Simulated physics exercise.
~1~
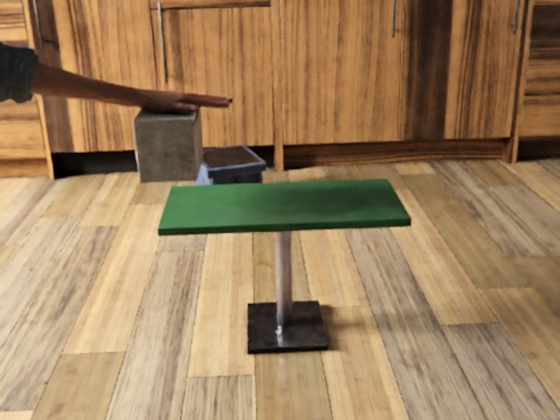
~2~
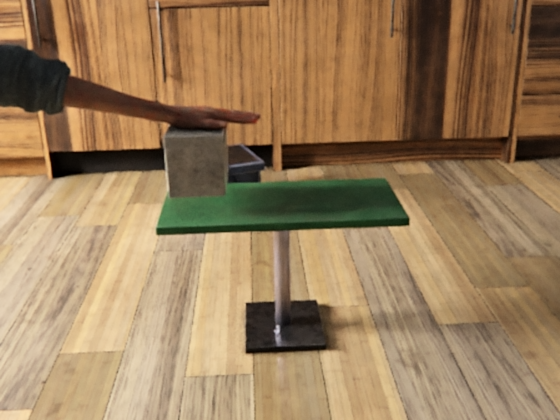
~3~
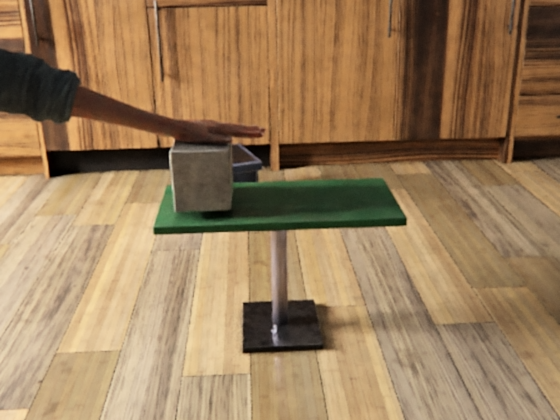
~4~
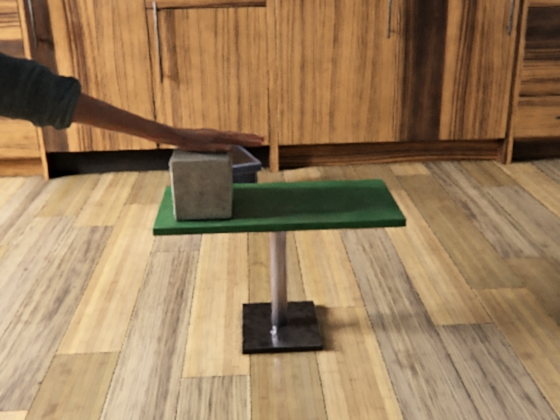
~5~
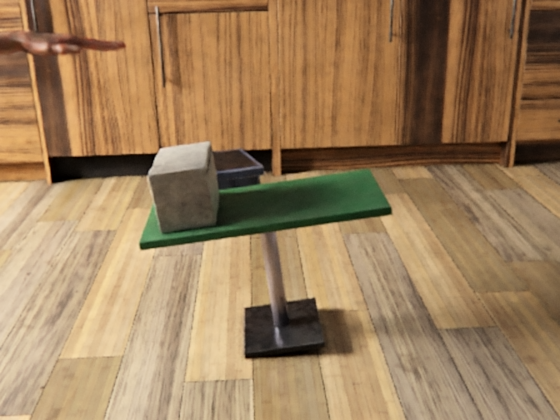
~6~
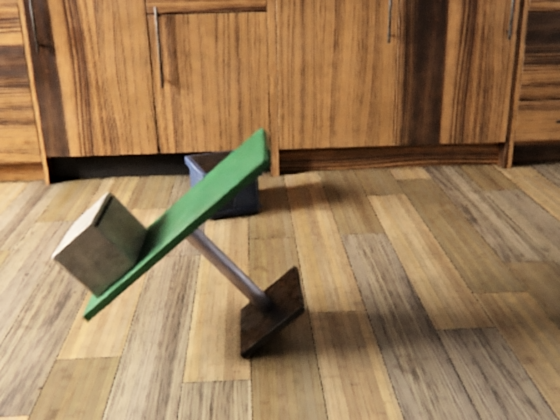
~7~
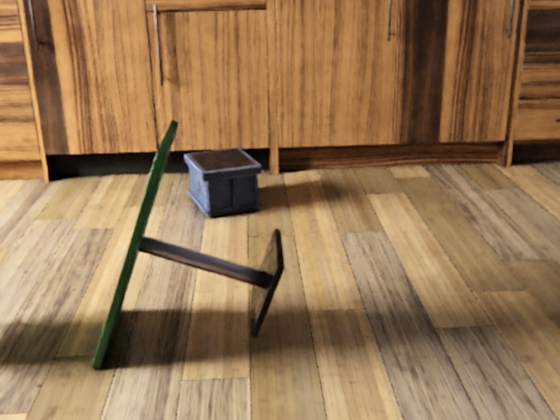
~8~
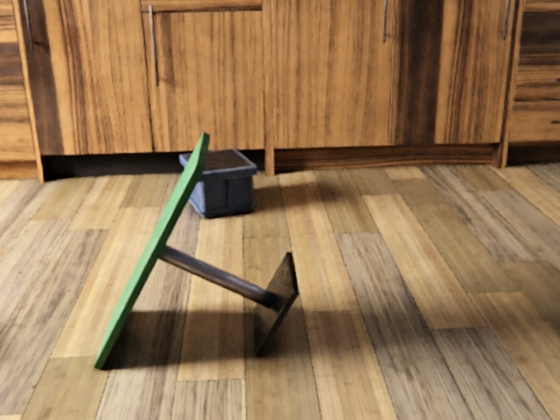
A hand lowers a gray block onto the left end of a small green-topped stand on a wooden floor, then lets go and draws back. The stand tips left, the block slides out of view, and the stand topples over, ending with its top's edge and base on the floor.
